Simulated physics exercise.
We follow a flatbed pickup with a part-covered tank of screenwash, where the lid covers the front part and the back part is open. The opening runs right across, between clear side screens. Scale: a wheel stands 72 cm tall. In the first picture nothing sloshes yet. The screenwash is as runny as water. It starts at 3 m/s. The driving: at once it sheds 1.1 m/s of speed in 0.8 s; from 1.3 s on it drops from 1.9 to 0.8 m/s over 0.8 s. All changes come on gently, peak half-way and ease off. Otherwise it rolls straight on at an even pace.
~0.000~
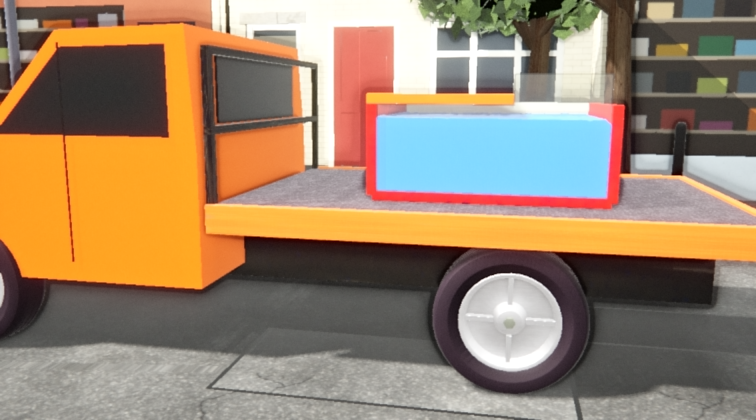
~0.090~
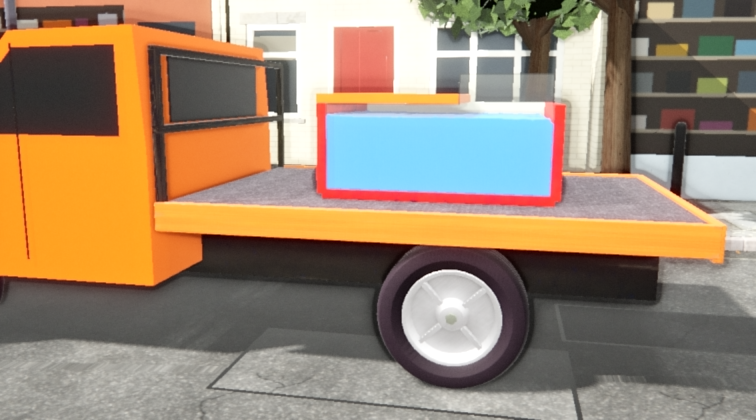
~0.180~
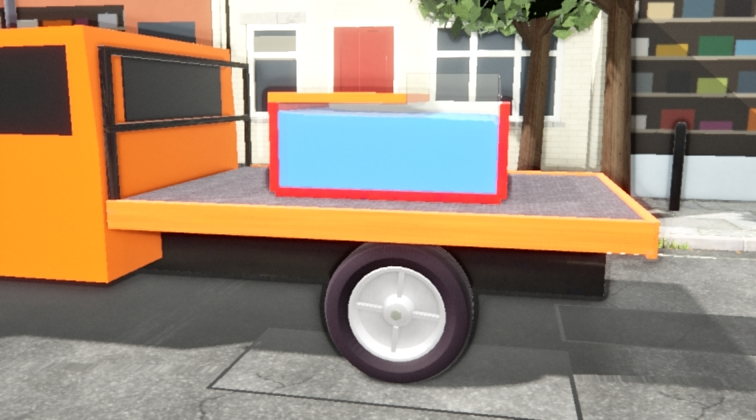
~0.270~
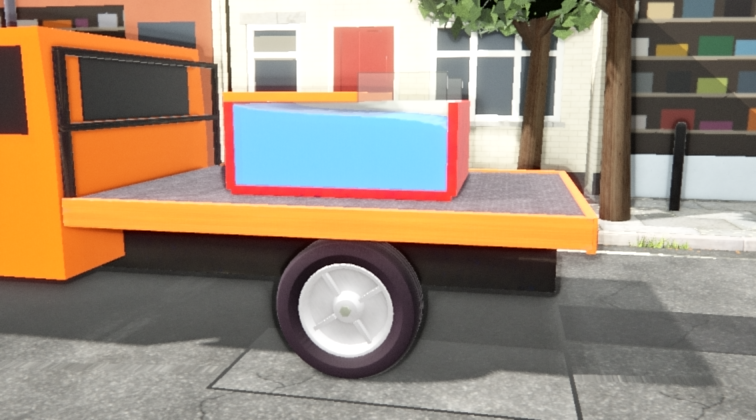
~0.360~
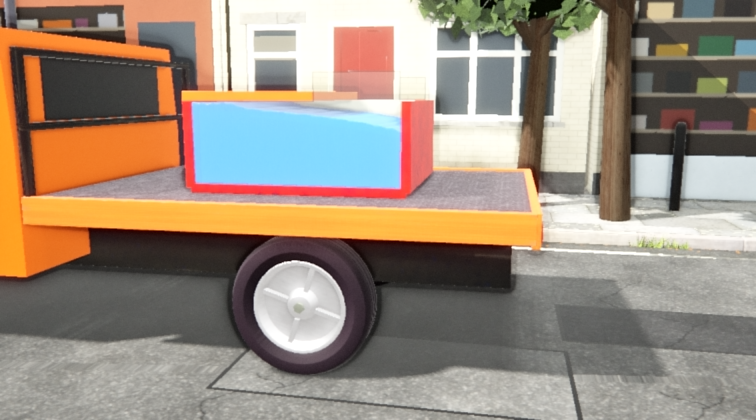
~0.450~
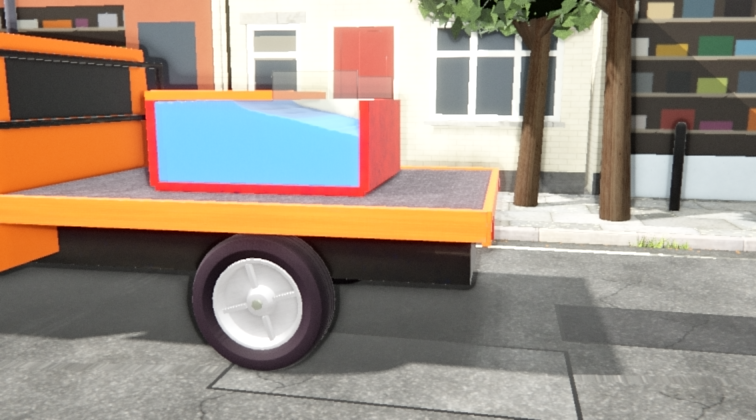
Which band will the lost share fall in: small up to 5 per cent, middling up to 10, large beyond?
A small spill.
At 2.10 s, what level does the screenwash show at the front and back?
Front 42 cm, back 30 cm.
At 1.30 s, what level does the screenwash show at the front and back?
Front 34 cm, back 44 cm.
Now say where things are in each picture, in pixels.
The surface is at (395, 119) near the front wall; the surface is at (587, 122) near the back wall; the front is on the left; the opening runs from (613, 97) to (514, 96); a wheel hub at (509, 326), in the first frame.
The surface is at (344, 118) near the front wall; the surface is at (530, 121) near the back wall, in the second frame.
The surface is at (295, 117) near the front wall; the surface is at (476, 121) near the back wall, in the third frame.
The surface is at (250, 110) near the front wall; the surface is at (425, 125) near the back wall, in the fourth frame.
The surface is at (209, 106) near the front wall; the surface is at (380, 128) near the back wall, in the fifth frame.
The surface is at (171, 105) near the front wall; the surface is at (339, 133) near the back wall; a wheel hub at (254, 307), in the sixth frame.
Then, 1.30 s in, the surface stands 44 cm at the back and 33 cm at the front; nothing has left.
Then, 2.10 s in, the surface stands 30 cm at the back and 42 cm at the front; nothing has left.
Then, 2.90 s in, the surface stands 38 cm at the back and 30 cm at the front; 1 per cent is out, over the back.
Then, 4.99 s in, 1 per cent is out, over the back, 2 of 437 litres.
